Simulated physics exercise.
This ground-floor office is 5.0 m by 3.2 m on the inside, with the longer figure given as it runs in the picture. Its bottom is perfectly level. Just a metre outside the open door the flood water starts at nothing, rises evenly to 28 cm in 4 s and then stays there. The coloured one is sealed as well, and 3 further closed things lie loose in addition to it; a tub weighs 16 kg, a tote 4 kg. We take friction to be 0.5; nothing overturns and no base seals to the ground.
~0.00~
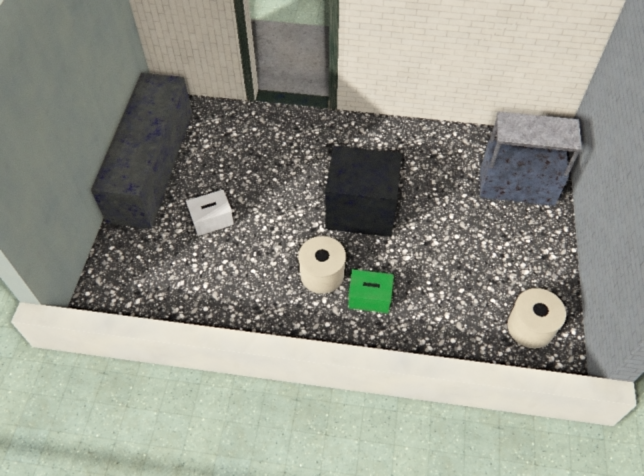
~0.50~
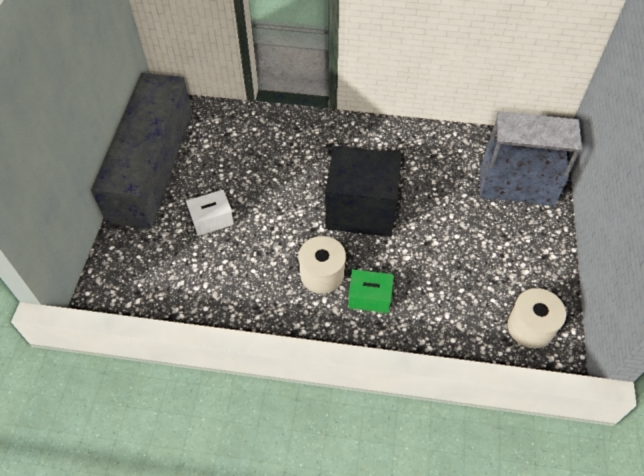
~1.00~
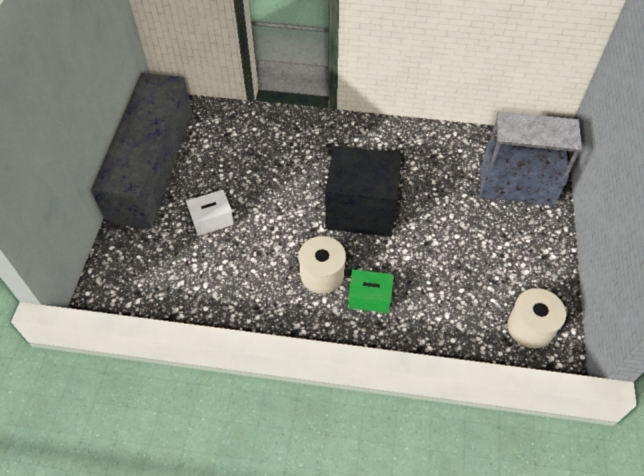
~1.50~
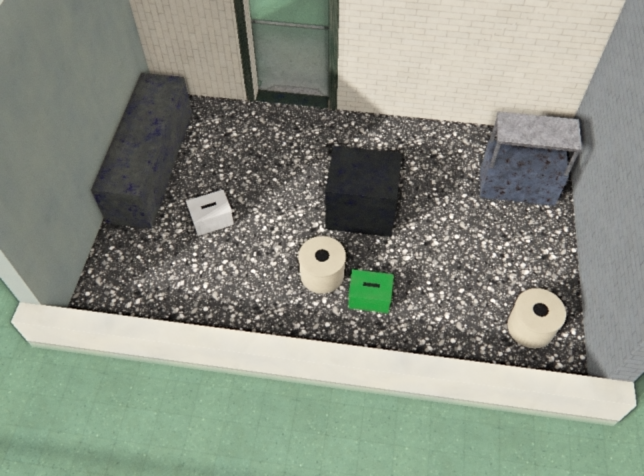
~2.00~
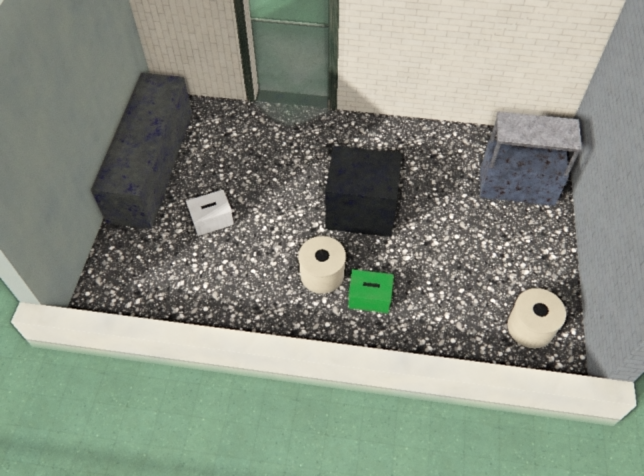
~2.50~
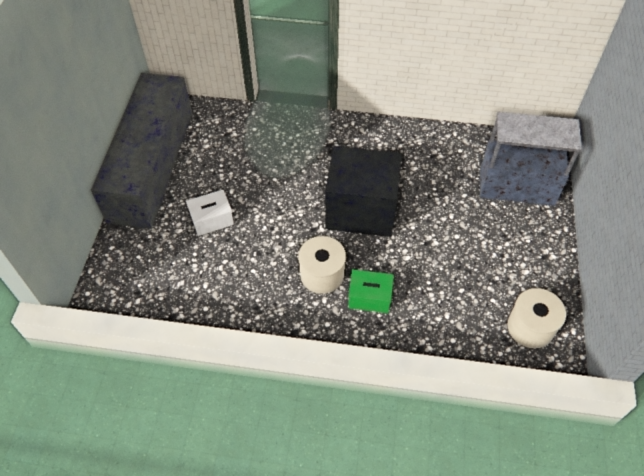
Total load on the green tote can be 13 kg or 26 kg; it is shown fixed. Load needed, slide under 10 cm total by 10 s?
Large only.
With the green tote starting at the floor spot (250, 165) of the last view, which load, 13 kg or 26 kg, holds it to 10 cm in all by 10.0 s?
Looking at the loads, neither keeps it.
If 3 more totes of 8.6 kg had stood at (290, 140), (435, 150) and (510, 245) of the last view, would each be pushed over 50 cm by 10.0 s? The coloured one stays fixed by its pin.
Answer by position: Outside the range; inside the range; inside the range.
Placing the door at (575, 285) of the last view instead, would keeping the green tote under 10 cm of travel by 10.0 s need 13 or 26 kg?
I'd say you need the heavier one.
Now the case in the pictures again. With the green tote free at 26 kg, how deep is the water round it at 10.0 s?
7 cm, roughly.
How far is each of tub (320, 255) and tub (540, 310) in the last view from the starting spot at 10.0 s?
In turn: 30 cm, 40 cm.
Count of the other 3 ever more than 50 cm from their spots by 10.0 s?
Total: 1.
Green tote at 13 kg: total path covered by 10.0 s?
Around 20 centimetres in total.
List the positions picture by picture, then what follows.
In the first picture, the green tote at (371, 285), on the bottom; water covers 0.0 m2; 0 of 4 have shifted.
In the second picture, the green tote at (371, 285) rests on the ground; water covers 0.0 m2; 0 of 4 have shifted.
In the third picture, the green tote at (371, 285) rests on the ground; 0.0 m2 under water; 0 of 4 have shifted.
In the fourth picture, the green tote at (371, 285) rests on the ground; water covers 0.0 m2; 0 of 4 have shifted.
In the fifth picture, the green tote at (371, 285), on the bottom; 0.2 m2 under water; 0 of 4 have shifted.
In the sixth picture, the green tote at (371, 285), on the bottom; 0.8 m2 under water; 0 of 4 have shifted.
After 3.5 s the green tote would be 0 cm from its start with 13 kg and 0 cm from its start with 26 kg; 0 cm of water round it then.
After 4.5 s the green tote would be 0 cm from its start with 13 kg and 0 cm from its start with 26 kg; 0 cm of water round it then.
After 7.0 s the green tote would be 0 cm from its start with 13 kg and 0 cm from its start with 26 kg; 3 cm of water round it then.
After 10.0 s the green tote would be 20 cm from its start with 13 kg and 0 cm from its start with 26 kg; 7 cm of water round it then.
